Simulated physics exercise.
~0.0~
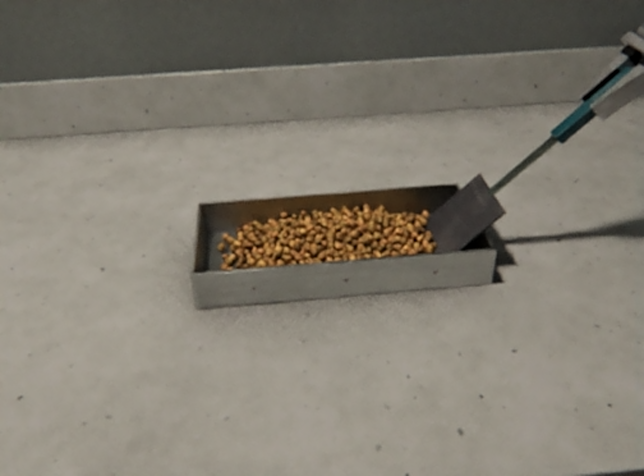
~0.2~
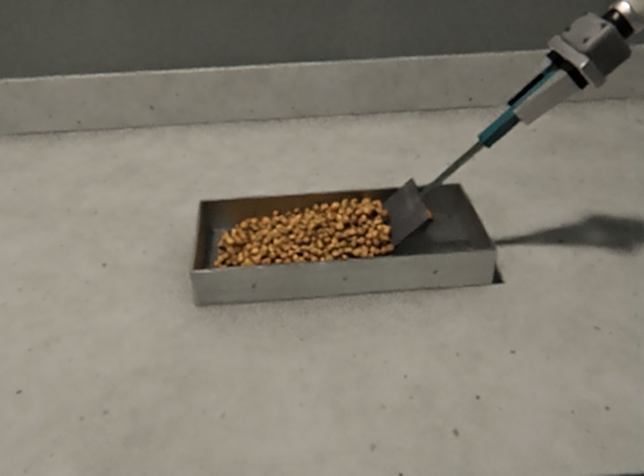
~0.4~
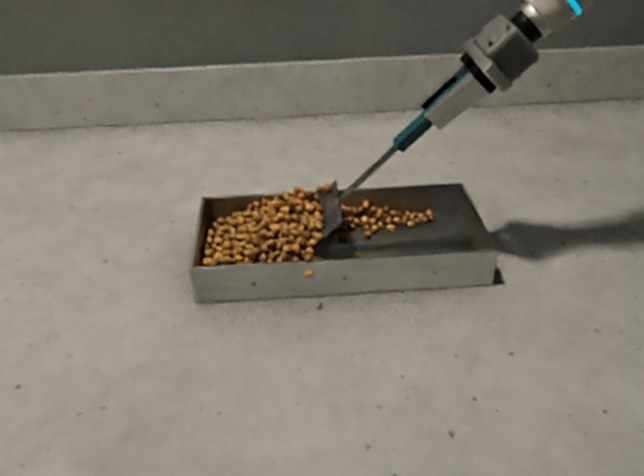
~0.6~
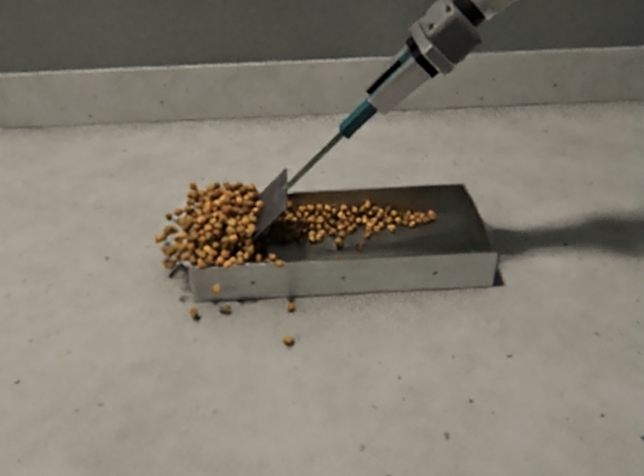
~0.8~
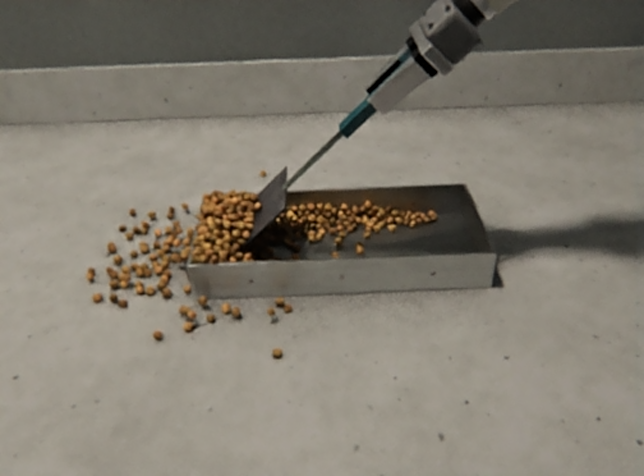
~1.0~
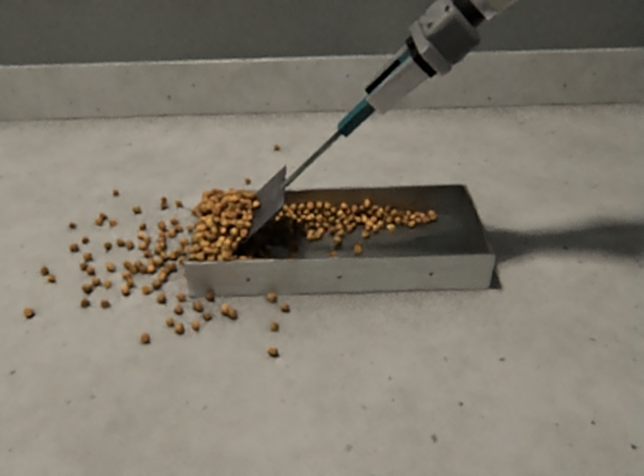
A robot arm's paddle sweeps dried chickpeas leftward along a metal tray, heaping them until some spill over the end and scatter.
